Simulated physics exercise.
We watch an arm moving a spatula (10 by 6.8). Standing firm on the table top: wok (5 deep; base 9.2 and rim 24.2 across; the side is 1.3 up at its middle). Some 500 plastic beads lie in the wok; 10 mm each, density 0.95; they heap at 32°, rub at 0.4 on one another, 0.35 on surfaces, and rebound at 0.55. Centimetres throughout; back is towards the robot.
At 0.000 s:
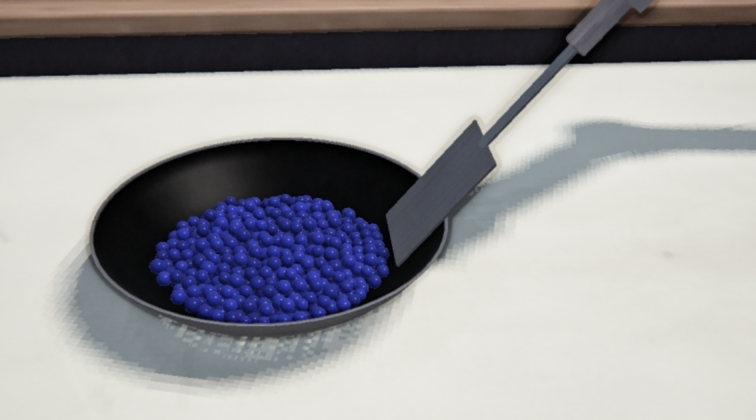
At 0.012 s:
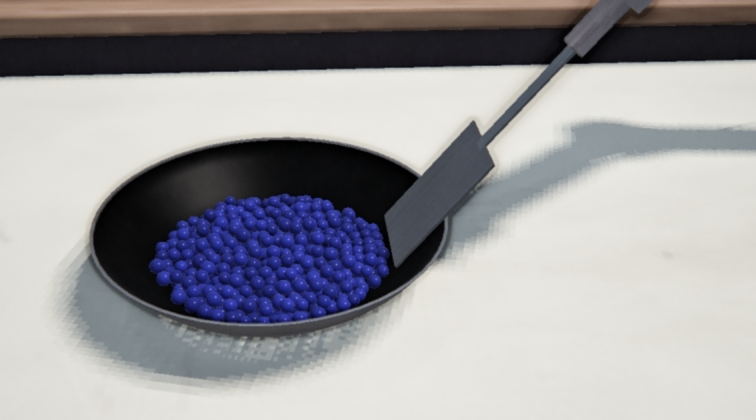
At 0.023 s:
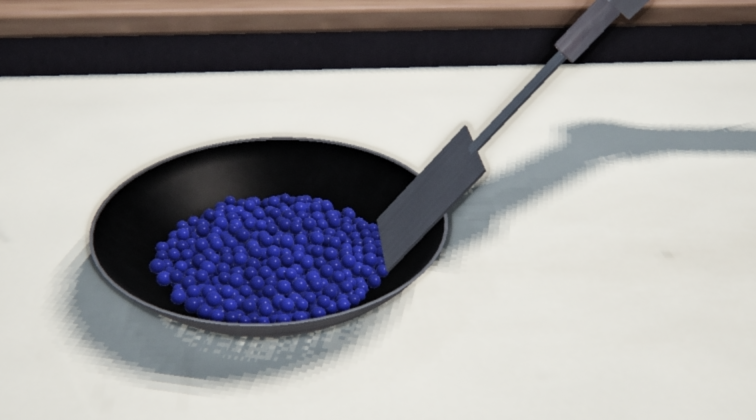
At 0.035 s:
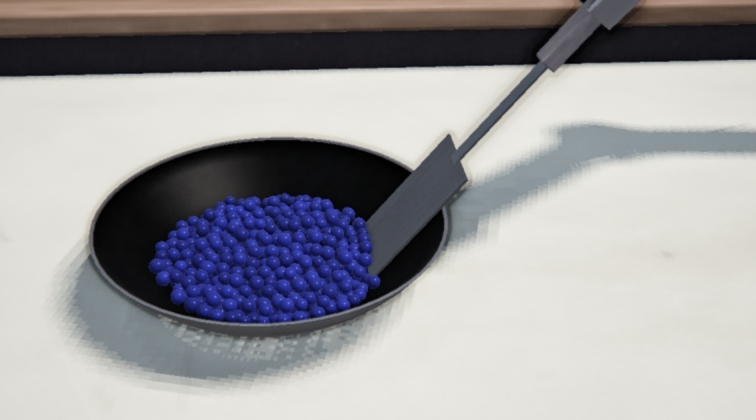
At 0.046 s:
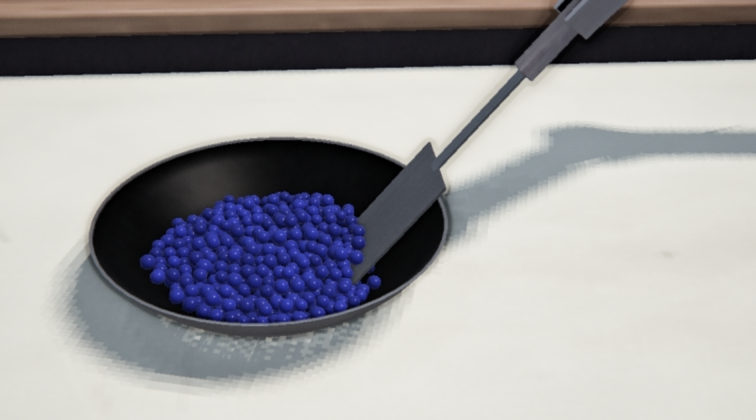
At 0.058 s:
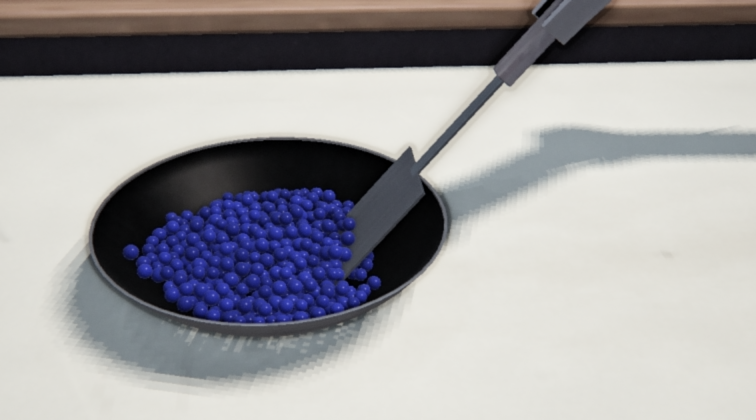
A grey spatula slants down from the upper right into a black wok on a pale table top, seen from above at an angle, with a brown strip and a dark band behind. The wok sits left of centre, holding a heap of small blue beads. The spatula slides left and slightly down, pushing into the heap and shifting beads leftward, while the wok and camera stay still.
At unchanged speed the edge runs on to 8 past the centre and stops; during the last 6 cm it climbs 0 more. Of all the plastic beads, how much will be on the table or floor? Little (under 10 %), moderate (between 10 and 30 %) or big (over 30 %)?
Answer: Big; over 30 % of the plastic beads finish on the table or floor.
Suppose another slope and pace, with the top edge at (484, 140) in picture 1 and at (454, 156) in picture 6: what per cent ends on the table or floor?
Some 15 per cent.
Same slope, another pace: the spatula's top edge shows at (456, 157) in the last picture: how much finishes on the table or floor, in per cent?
About 10 per cent.
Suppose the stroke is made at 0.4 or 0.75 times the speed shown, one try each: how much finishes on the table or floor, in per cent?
About 10 and 30 per cent.
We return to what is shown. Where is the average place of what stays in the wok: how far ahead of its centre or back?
Roughly 2.5 cm ahead.
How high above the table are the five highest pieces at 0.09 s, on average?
Roughly 5 cm.
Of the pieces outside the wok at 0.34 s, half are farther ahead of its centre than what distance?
About 20 cm.
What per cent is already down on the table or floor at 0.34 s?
Roughly 20 per cent.
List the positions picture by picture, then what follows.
The first picture shows spatula top edge at (486, 141), sloping 51°; upper third of the load around (273, 249), from x 155 to 385, top at y 200; 500 in the wok.
The second picture shows spatula top edge at (484, 142), sloping 51°; upper third of the load around (273, 249), from x 155 to 380, top at y 200.
The third picture shows spatula top edge at (475, 147), sloping 51°; upper third of the load around (273, 249), from x 155 to 380, top at y 200.
The fourth picture shows spatula top edge at (458, 156), sloping 51°; upper third of the load around (274, 246), from x 155 to 375, top at y 200.
The fifth picture shows spatula top edge at (437, 164), sloping 51°; upper third of the load around (270, 245), from x 150 to 375, top at y 195.
The sixth picture shows spatula top edge at (417, 169), sloping 51°; upper third of the load around (264, 243), from x 130 to 375, top at y 195; 500 in the wok.
By 0.09 s, sloping 51°, highest piece 6 above the table; 500 in the wok.
By 0.12 s, sloping 51°, highest piece 7 above the table; 499 in the wok, 1 on the blade or in flight.
By 0.34 s, sloping 51°, highest piece 8 above the table; 301 in the wok, 110 on the table or floor, 89 on the blade or in flight.
By 1.39 s, sloping 51°, highest piece 4 above the table; 300 in the wok, 200 on the table or floor.
Final count, 300 in the wok, 200 on the table or floor. That is 40 % on the table or floor.
